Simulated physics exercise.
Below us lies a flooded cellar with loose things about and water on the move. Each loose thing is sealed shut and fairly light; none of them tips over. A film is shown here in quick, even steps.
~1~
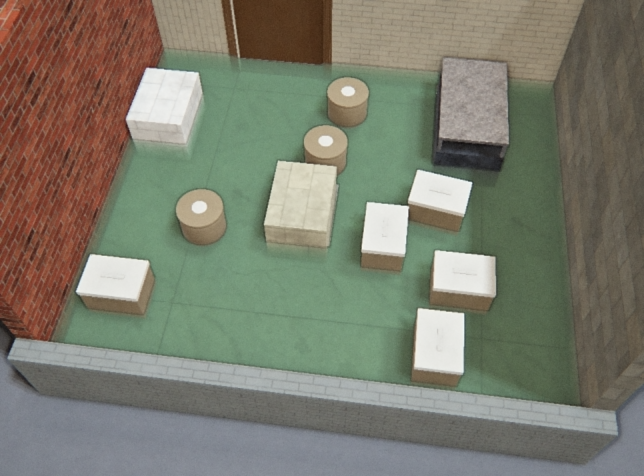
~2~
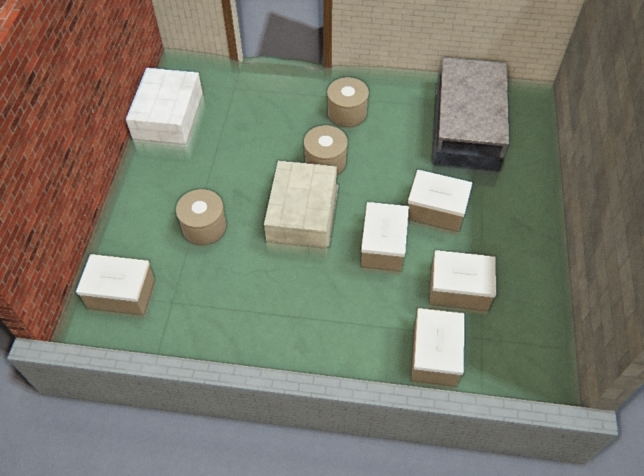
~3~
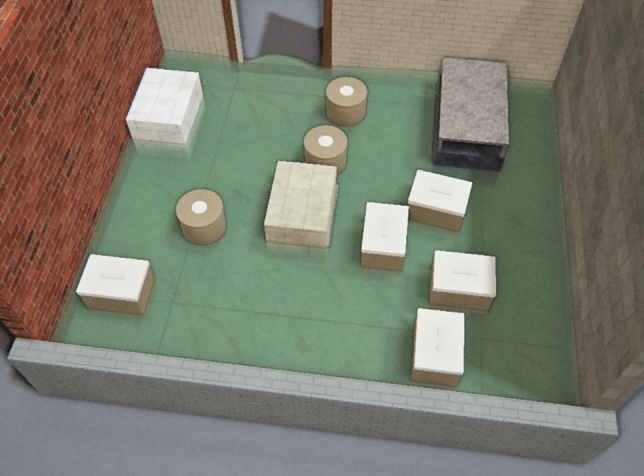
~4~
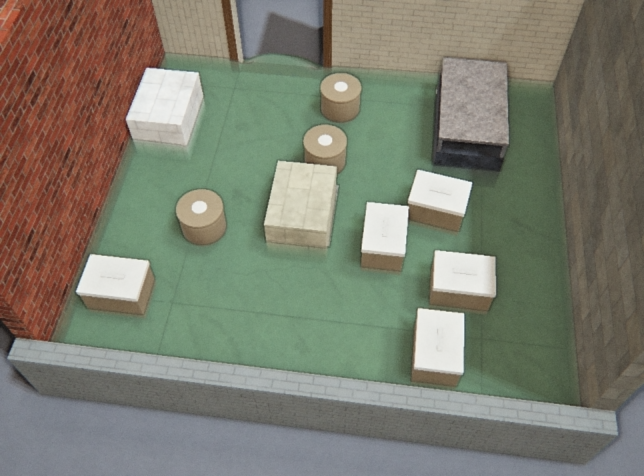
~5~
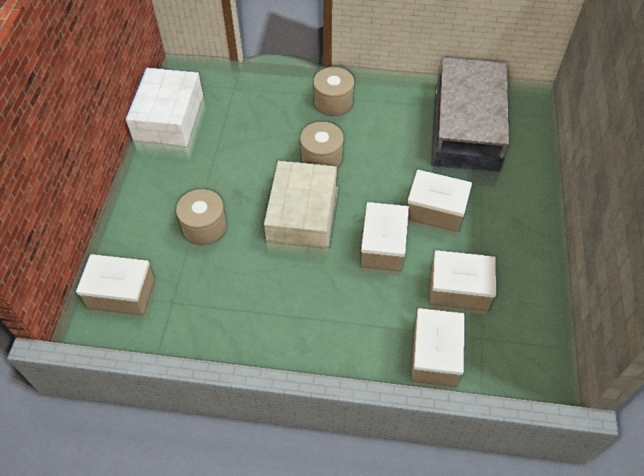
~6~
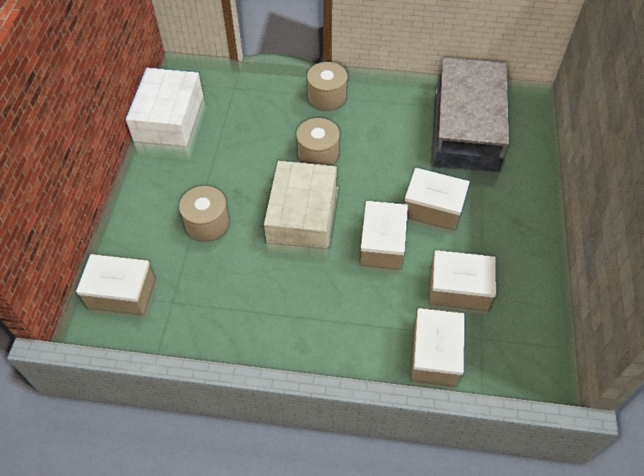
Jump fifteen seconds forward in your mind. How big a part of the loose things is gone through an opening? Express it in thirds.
It reaches a third, not two.
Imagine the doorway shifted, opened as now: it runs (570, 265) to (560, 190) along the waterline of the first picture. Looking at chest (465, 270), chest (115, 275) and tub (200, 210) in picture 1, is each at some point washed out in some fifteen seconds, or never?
Object one: Leaves; object two: Remains; object three: Remains.
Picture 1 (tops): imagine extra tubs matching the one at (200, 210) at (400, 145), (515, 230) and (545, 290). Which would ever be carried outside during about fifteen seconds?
The first departs, the second remains behind, the third remains behind.
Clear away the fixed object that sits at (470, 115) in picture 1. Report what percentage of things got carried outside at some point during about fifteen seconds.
I'd put it near 50 per cent of the things.
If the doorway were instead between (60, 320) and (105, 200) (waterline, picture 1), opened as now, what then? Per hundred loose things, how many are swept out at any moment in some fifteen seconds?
Share out: Near 80 %.
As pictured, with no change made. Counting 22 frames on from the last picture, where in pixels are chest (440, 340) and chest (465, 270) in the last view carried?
Estimate: (401, 321), then (418, 234).
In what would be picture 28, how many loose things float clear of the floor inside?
My count is 4.
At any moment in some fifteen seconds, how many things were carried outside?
Exactly 5.
A moment on, 0 of 8 are out; 8 afloat.
Next, 2 of 8 are out; 6 afloat.
Later, 4 of 8 are out; 4 afloat.
In the end, 5 of 8 are out; 3 afloat.
